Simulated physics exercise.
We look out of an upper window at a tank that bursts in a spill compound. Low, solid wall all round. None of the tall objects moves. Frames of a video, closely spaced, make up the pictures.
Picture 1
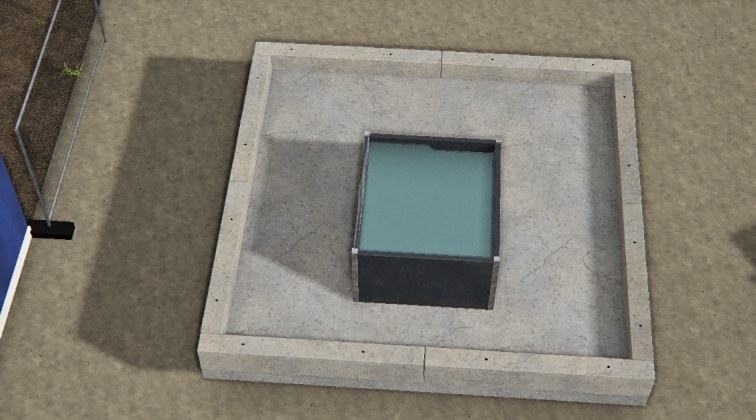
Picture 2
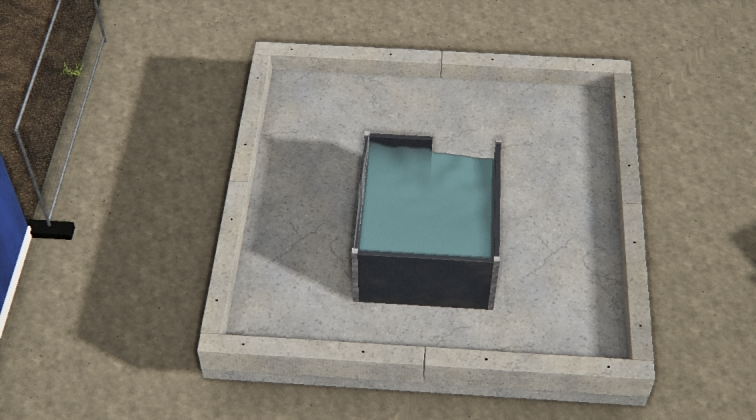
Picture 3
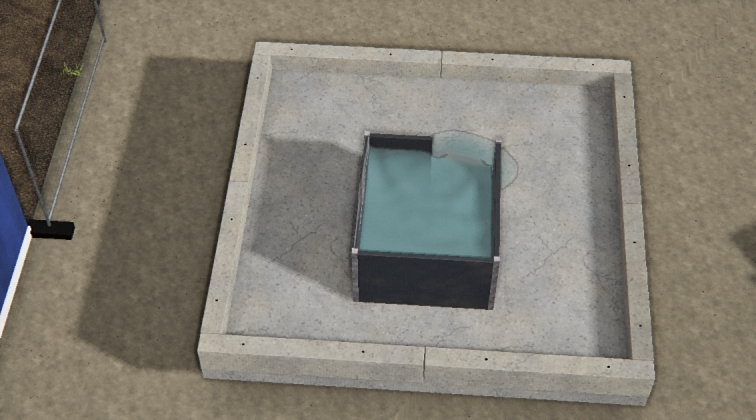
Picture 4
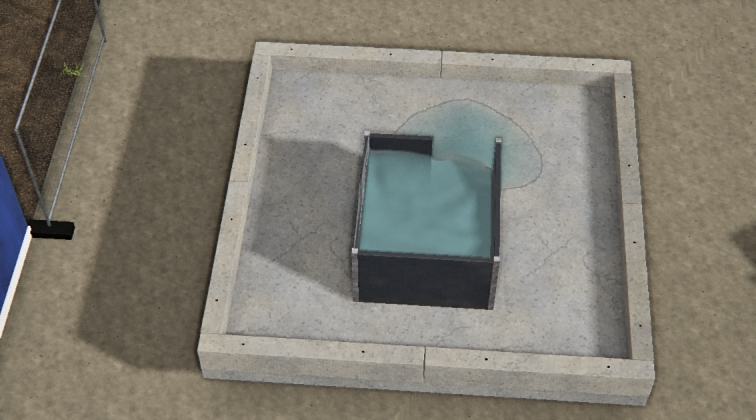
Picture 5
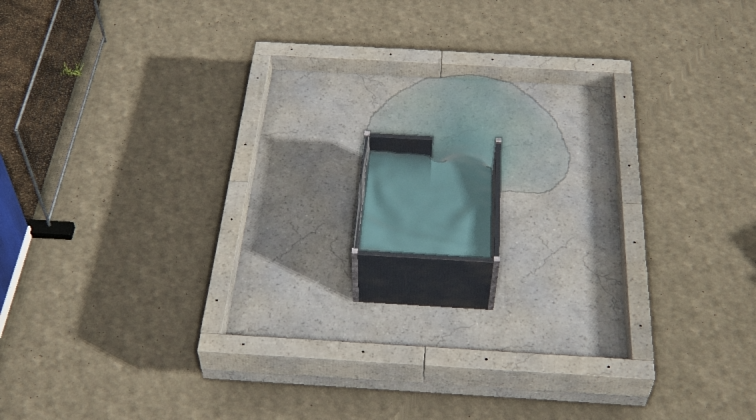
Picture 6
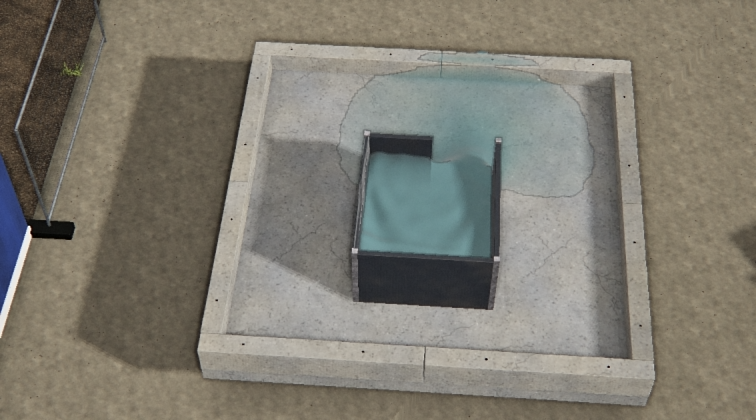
The video shows a dark open tank of blue-green water inside a low concrete wall; part of its far side opens, and water pours through the gap, spreading outward across the pale floor to the far wall.
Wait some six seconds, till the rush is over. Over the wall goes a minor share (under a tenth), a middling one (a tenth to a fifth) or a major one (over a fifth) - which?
It ends up having lost a share below a tenth.
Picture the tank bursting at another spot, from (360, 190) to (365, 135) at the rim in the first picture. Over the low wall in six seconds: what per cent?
Some 12 in a hundred.
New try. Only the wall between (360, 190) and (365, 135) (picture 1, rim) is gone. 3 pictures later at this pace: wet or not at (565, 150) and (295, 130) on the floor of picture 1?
Taking them as listed, I'd say unwetted and drenched.
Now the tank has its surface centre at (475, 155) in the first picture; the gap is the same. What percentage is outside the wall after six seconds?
Around 12 %.
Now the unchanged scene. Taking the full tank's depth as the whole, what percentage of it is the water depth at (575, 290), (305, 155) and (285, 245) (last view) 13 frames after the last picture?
About 0, 4 and 0 percent, in that order.
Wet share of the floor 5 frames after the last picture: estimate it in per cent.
Some 40 per cent.
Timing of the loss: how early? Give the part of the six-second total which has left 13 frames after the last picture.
Estimated share: Close to 85 %.
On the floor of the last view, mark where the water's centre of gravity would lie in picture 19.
Close to (441, 174).
A moment on, water covers 30 % of the floor; the low wall has let 0 % over.
Next, water covers 35 % of the floor; the low wall has let 1 % over.
Then, water covers 45 % of the floor; the low wall has let 6 % over.
Later, water covers 75 % of the floor; the low wall has let 7 % over.
In the end, water covers 80 % of the floor; the low wall has let 7 % over.
